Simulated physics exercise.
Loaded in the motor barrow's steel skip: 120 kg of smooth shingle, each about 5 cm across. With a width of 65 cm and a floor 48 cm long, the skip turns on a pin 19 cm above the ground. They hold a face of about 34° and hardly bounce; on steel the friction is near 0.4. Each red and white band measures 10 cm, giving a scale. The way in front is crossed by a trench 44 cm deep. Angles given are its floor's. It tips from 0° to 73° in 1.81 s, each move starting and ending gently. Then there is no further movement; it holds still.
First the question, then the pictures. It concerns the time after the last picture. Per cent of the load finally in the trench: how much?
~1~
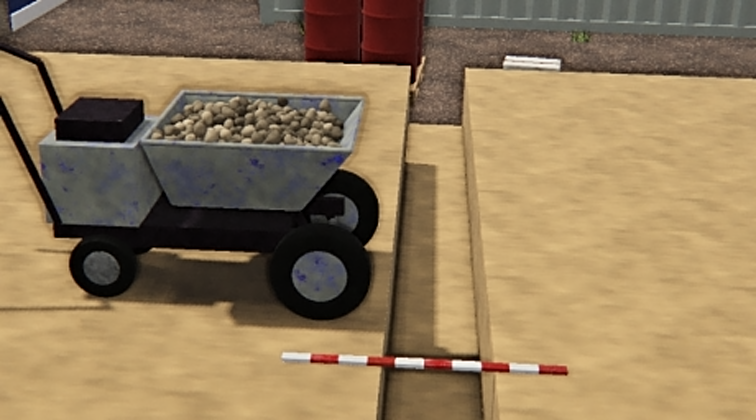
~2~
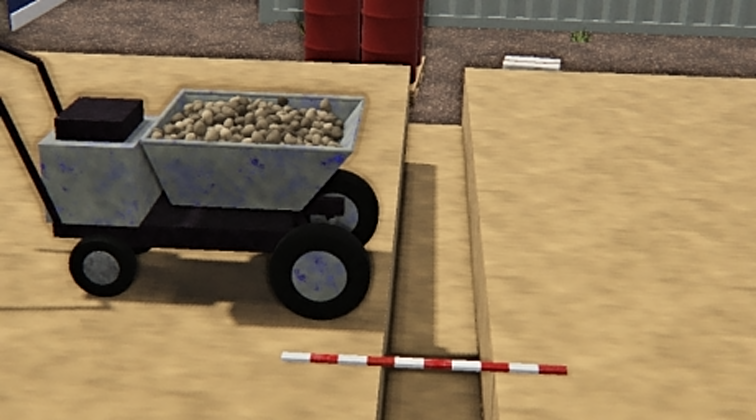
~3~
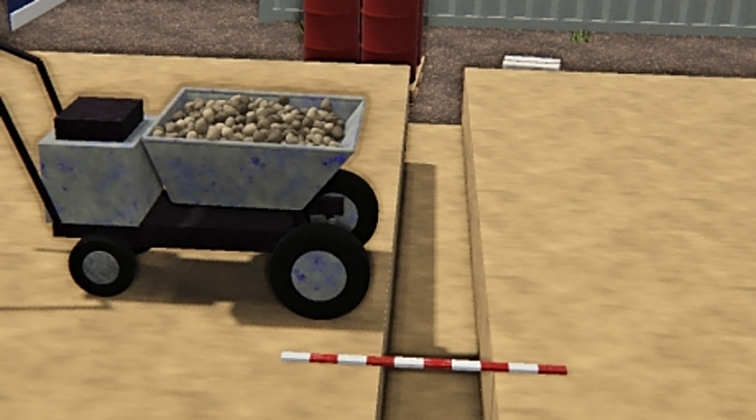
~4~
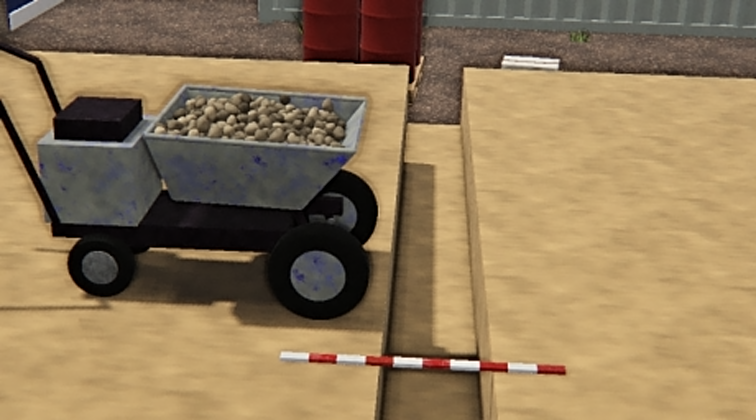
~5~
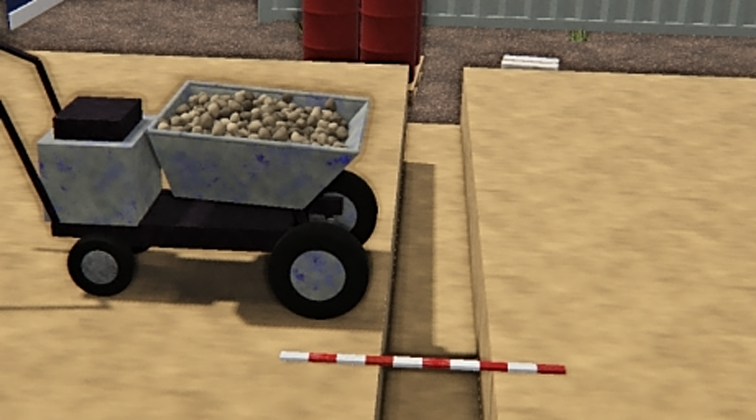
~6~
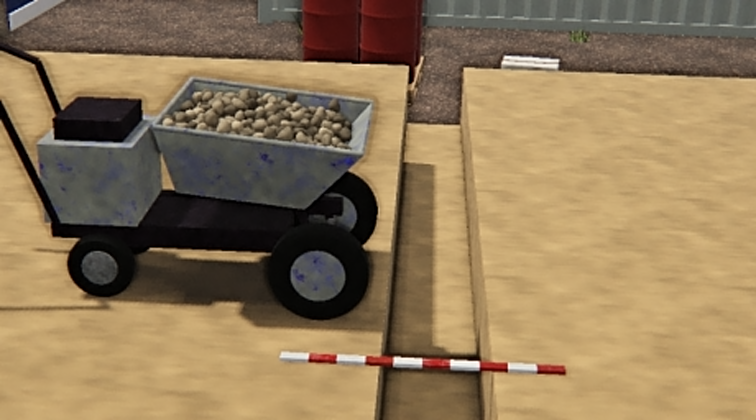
Approx. 40 %.
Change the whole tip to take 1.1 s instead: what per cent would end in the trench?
Estimate: About 30 %.
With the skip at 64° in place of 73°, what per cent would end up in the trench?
Share in trench: Approx. 55%.
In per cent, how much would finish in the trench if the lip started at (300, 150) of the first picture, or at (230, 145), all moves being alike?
Roughly 90 percent for the first, and 90 percent for the second.
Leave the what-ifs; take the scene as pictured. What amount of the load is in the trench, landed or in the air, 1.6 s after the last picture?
Around 20 per cent of it.
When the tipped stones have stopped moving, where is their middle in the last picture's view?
(512, 287).
Then, 1.1 s after the last picture the floor is at 62°, 93 % in the skip, 6 % in the trench, 1 % past the trench; the foremost stones are at (495, 244).
Then, 1.6 s after the last picture the floor is at 73°, 27 % in the skip, 20 % in the trench, 53 % past the trench; the foremost stones are at (662, 286).
Then, 2.0 s after the last picture the floor is at 73°, 7 % in the skip, 30 % in the trench, 63 % past the trench; the foremost stones are at (727, 284).
Then, 3.9 s after the last picture the floor is at 73°, 0 % in the skip, 40 % in the trench, 60 % past the trench; the foremost stones are at (751, 288).
